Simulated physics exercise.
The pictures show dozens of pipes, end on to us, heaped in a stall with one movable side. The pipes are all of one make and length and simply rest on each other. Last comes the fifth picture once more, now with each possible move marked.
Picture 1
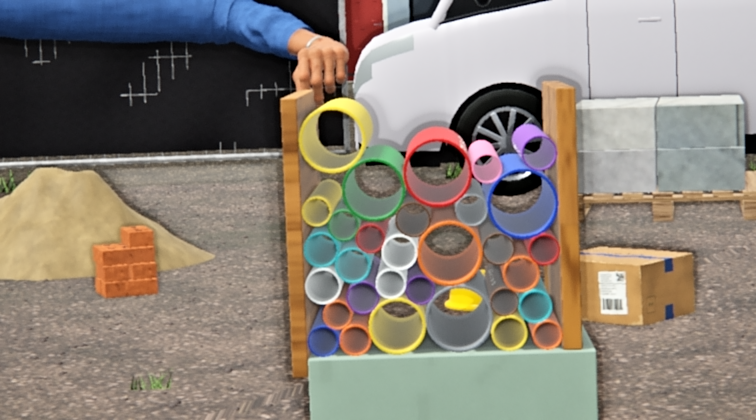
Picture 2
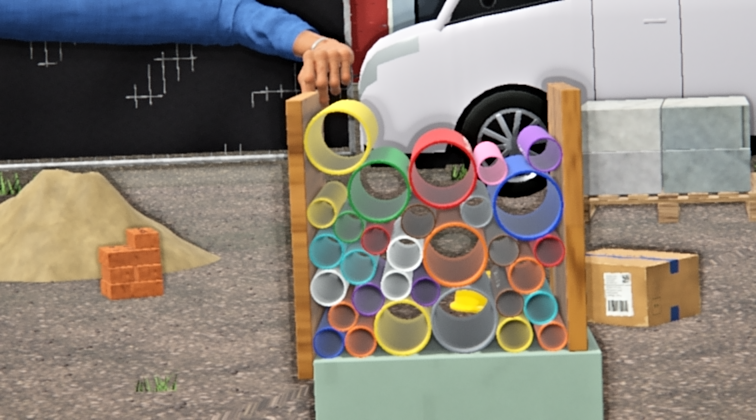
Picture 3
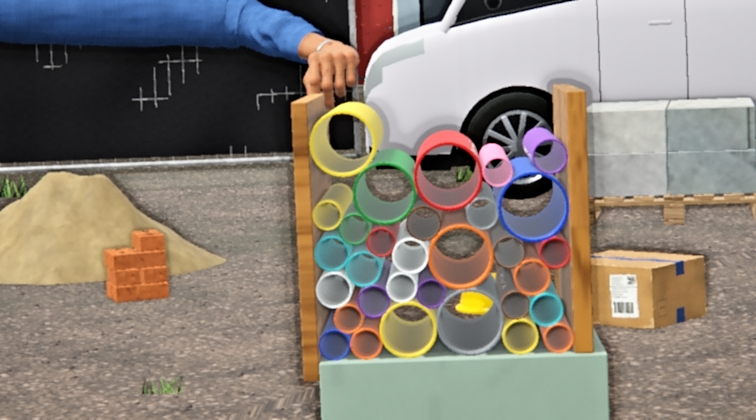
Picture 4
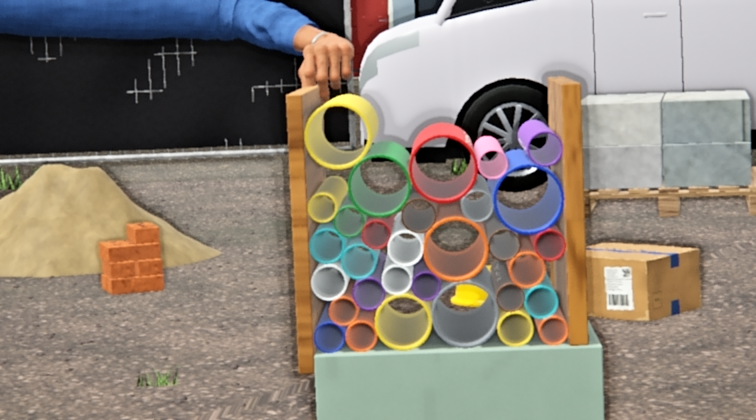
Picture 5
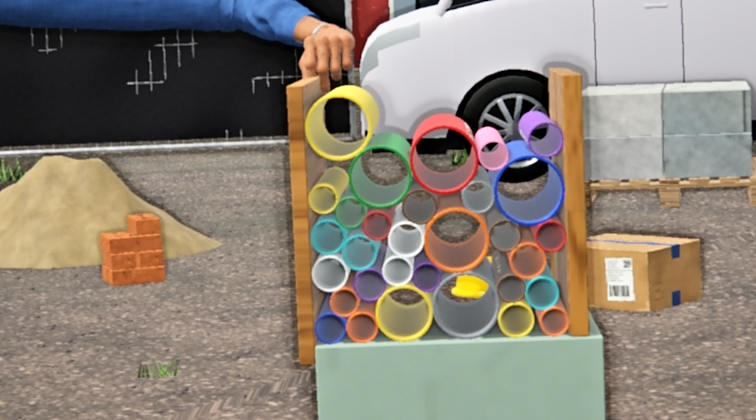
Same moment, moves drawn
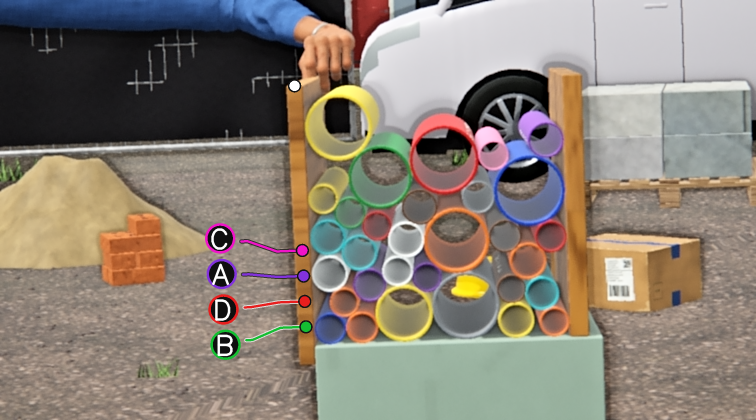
Colourful pipes resting in a stall between wooden boards, barely shifting, as a blue-sleeved arm keeps its hand at the left board.
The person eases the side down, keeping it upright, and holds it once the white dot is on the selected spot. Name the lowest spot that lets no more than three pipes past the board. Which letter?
At most to C.
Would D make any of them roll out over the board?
At D: Yes.
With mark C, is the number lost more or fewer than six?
It loses fewer than six.
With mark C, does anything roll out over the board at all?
Yes, at C.
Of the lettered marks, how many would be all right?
The number is one.
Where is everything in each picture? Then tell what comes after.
A purple pipe (539, 153); side board (305, 223); a blue pipe (323, 341), in the first frame.
A blue pipe (329, 343); an orange pipe (553, 336), in the second frame.
A white pipe (334, 290); an orange pipe (532, 278), in the third frame.
A red pipe (376, 235); a yellow pipe (323, 208), in the fourth frame.
A purple pipe (546, 140); side board (312, 210); a blue pipe (330, 328), in the fifth frame.
On the marked copy, A at (303, 276); B at (306, 327); C at (302, 250); D at (305, 302); the white dot at (294, 86).
With C. Early on, top of the board (307, 156).
Further on, top of the board (310, 235).
At the end, top of the board (311, 249), two out over the board.
As for the rest, A more than three out over the board; B more than three out over the board; D more than three out over the board.
